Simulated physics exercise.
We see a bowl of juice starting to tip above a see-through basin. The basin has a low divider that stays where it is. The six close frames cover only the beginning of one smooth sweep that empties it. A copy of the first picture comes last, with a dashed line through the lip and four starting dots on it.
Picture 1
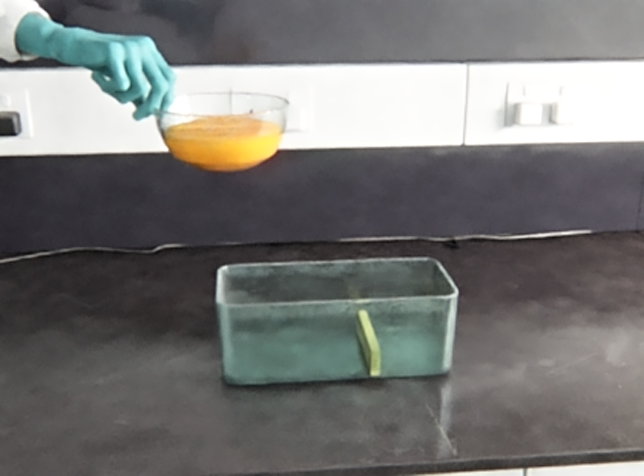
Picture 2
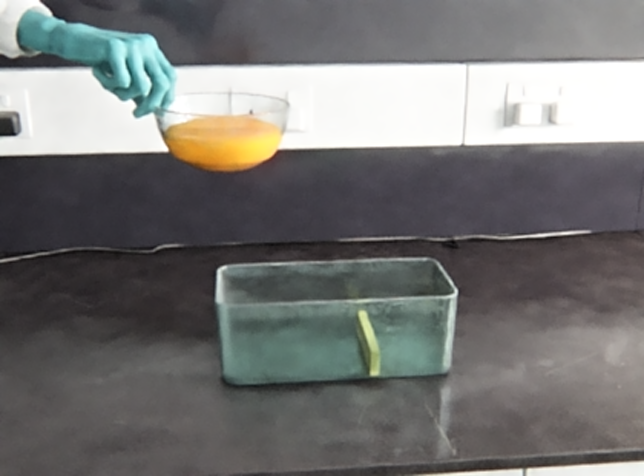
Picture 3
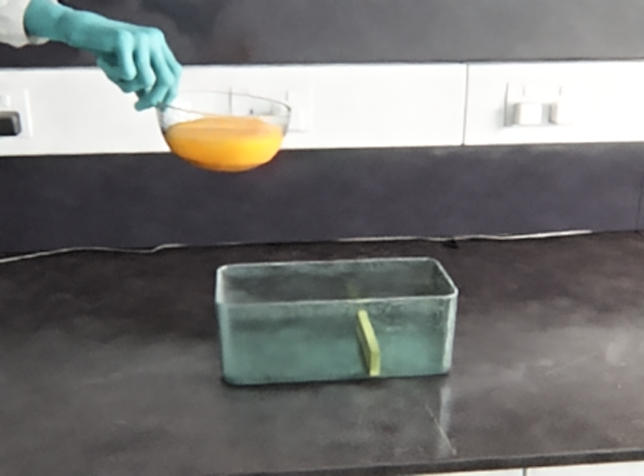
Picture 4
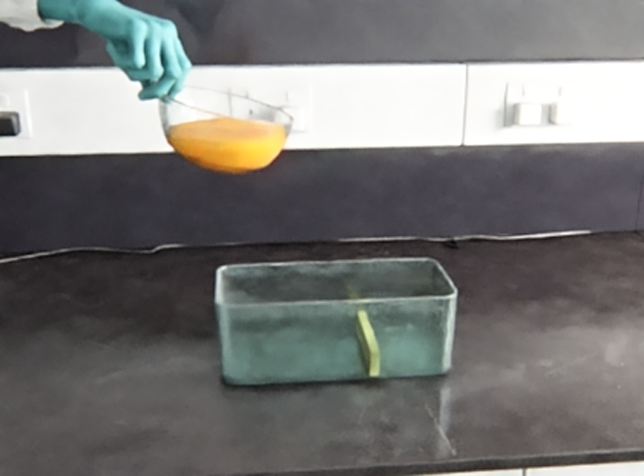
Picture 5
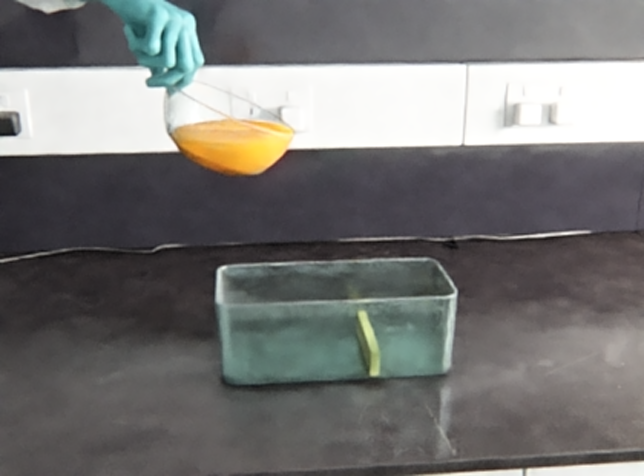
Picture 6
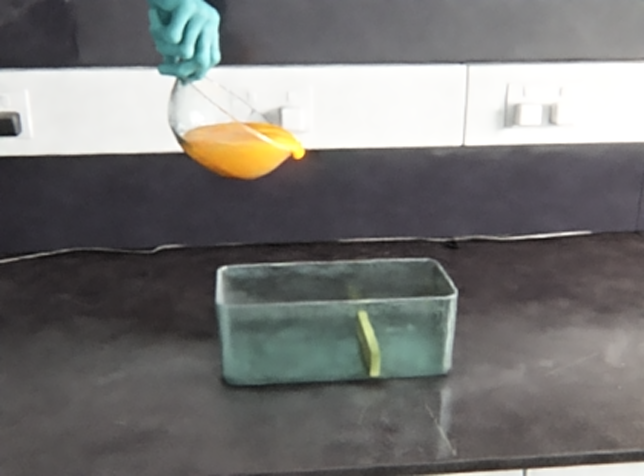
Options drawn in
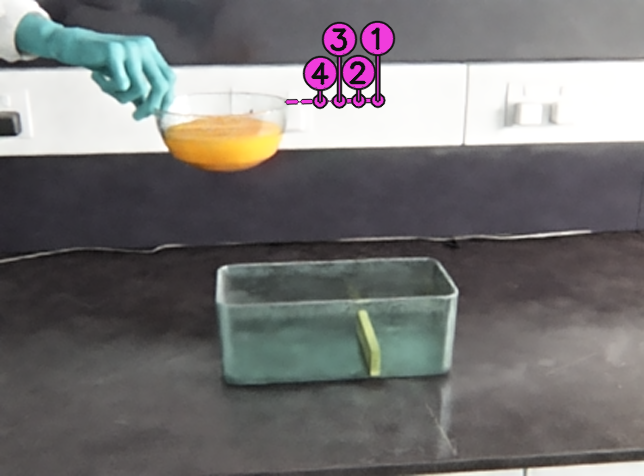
Gloved hand tilting a clear bowl of orange juice rightward above a see-through basin, the juice just starting over the lip.
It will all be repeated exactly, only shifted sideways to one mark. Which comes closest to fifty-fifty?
4 works best here.
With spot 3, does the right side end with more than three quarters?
No, it does not.
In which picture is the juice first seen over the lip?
In picture 6.
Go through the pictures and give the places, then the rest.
Upright, lip at (287, 101); basin from (222, 381) to (450, 370); top of the wall at (368, 329); nothing has left yet, in the first frame.
Upright, lip at (288, 103); nothing has left yet, in the second frame.
Tipped about 6°, lip at (290, 109); nothing has left yet, in the third frame.
Tipped about 14°, lip at (292, 118); nothing has left yet, in the fourth frame.
Tipped about 24°, lip at (293, 130); nothing has left yet, in the fifth frame.
Tipped about 36°, lip at (292, 145); juice is over the lip, down to (298, 153), in the sixth frame.
In magenta, 1 at (377, 100); 2 at (358, 100); 3 at (339, 101); 4 at (320, 101).
With 1, about 29 % ends left of the wall and 69 % right of it; 3 % is lost outside.
With 2, about 24 % ends left of the wall and 75 % right of it.
With 3, about 35 % ends left of the wall and 64 % right of it.
With 4, about 53 % ends left of the wall and 46 % right of it.
